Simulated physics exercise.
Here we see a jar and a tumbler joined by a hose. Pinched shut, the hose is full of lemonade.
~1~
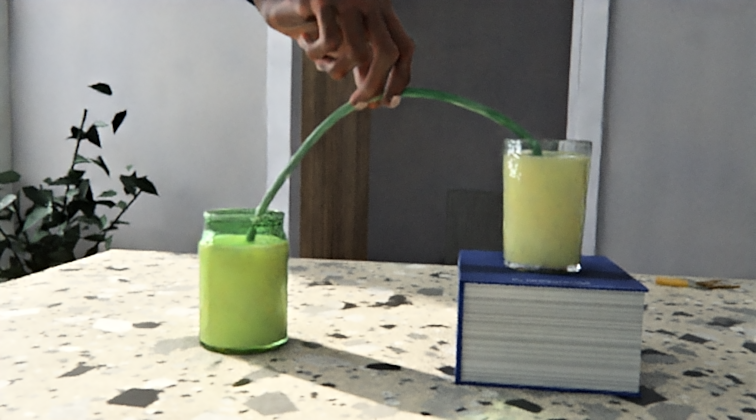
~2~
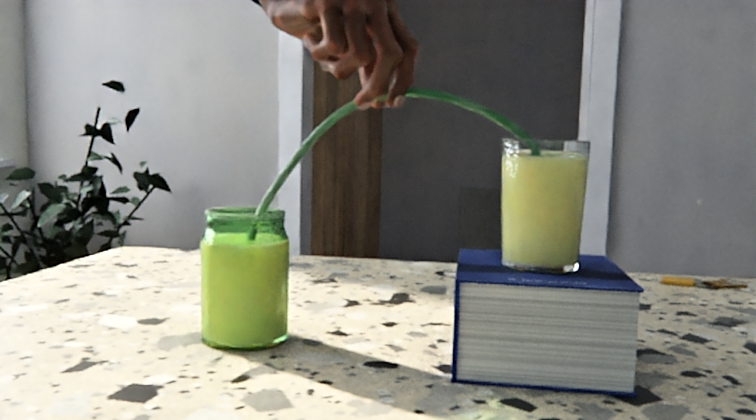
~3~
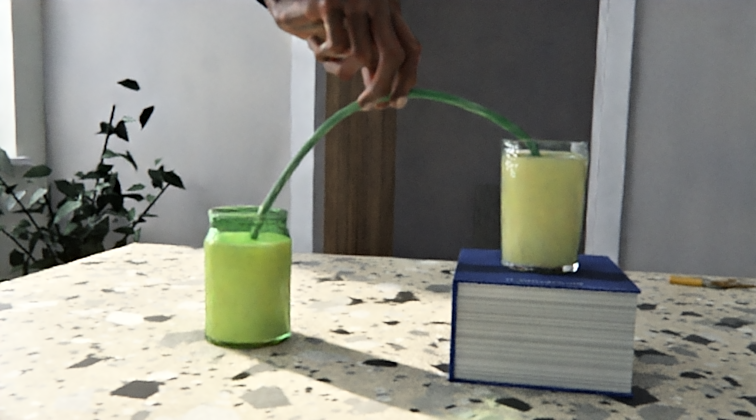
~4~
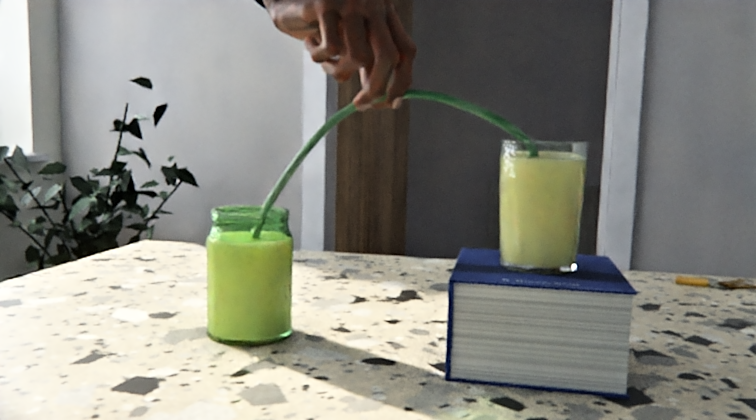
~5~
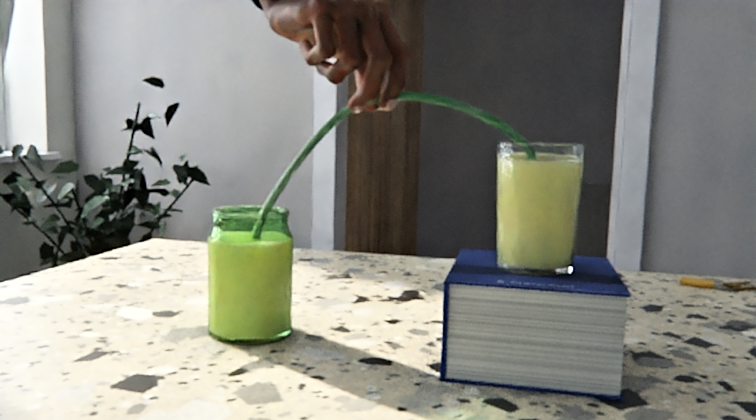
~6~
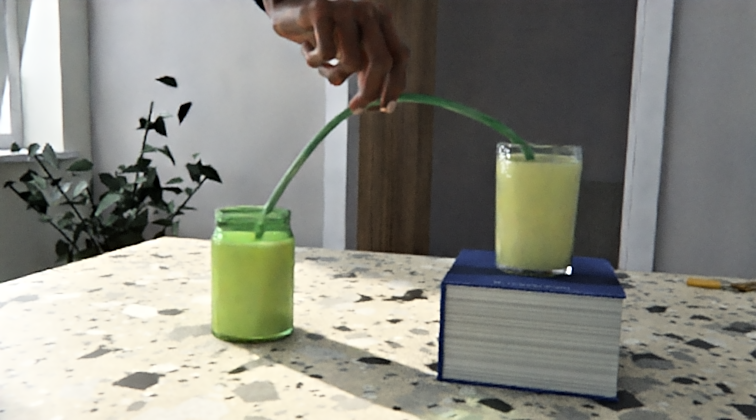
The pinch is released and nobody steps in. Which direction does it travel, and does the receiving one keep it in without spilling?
Flow - leftward, taker - spills.
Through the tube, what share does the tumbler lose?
65 %, by my reckoning.
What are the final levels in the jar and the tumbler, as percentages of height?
100 % and 30 %.
A moment on, the jar is nearly full; the tumbler is about two thirds full.
Further on, the jar is full to the brim; the tumbler is about half full; a puddle lies under the lower one.
When it is over, the jar is full to the brim; the tumbler is about a third full; a puddle lies under the lower one; the two surfaces are level.
